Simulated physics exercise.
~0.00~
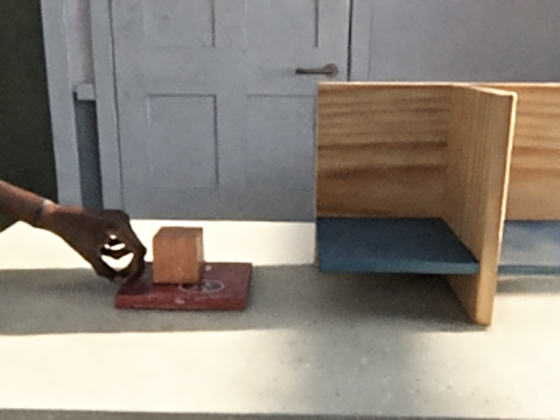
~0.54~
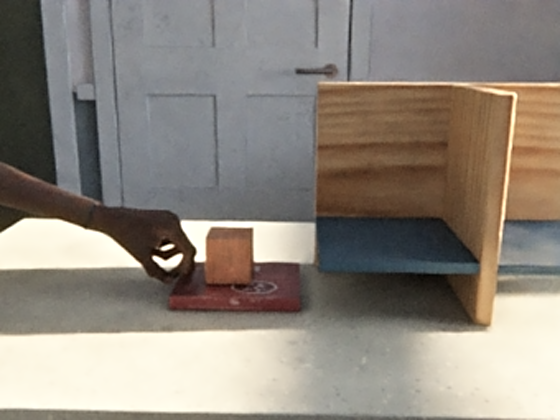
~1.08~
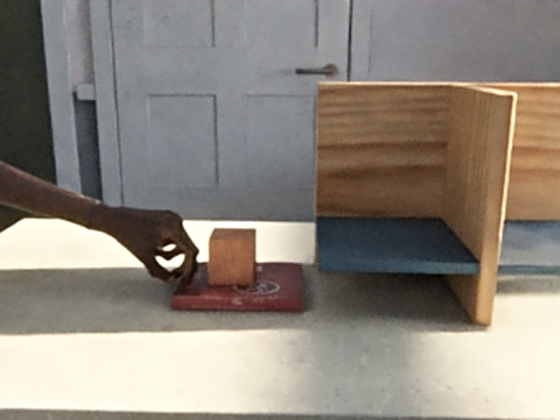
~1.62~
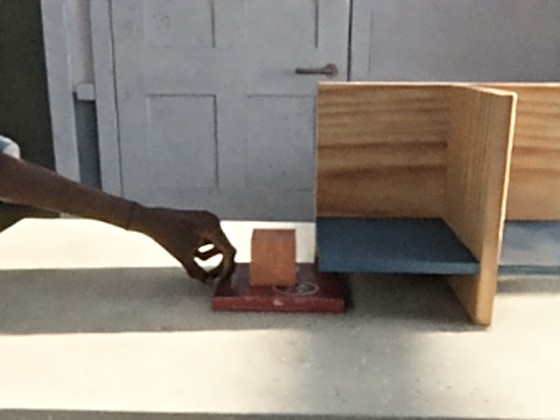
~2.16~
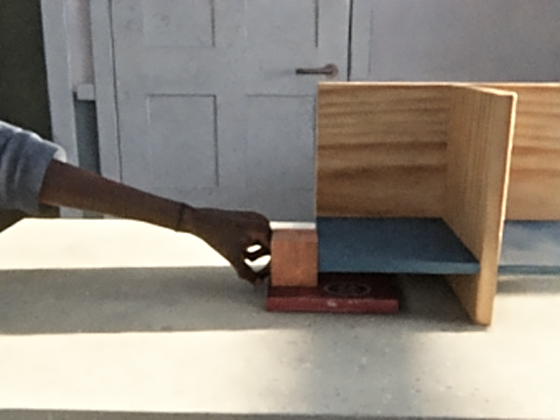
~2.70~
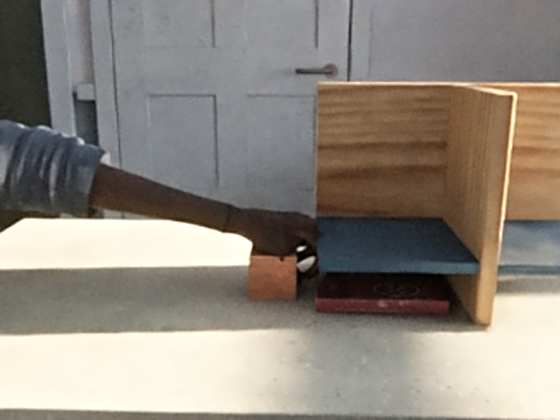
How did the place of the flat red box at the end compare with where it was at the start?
At the start the red box was out in the open on the left, well away from the shelf. By the end it was farther right, underneath the low blue shelf.
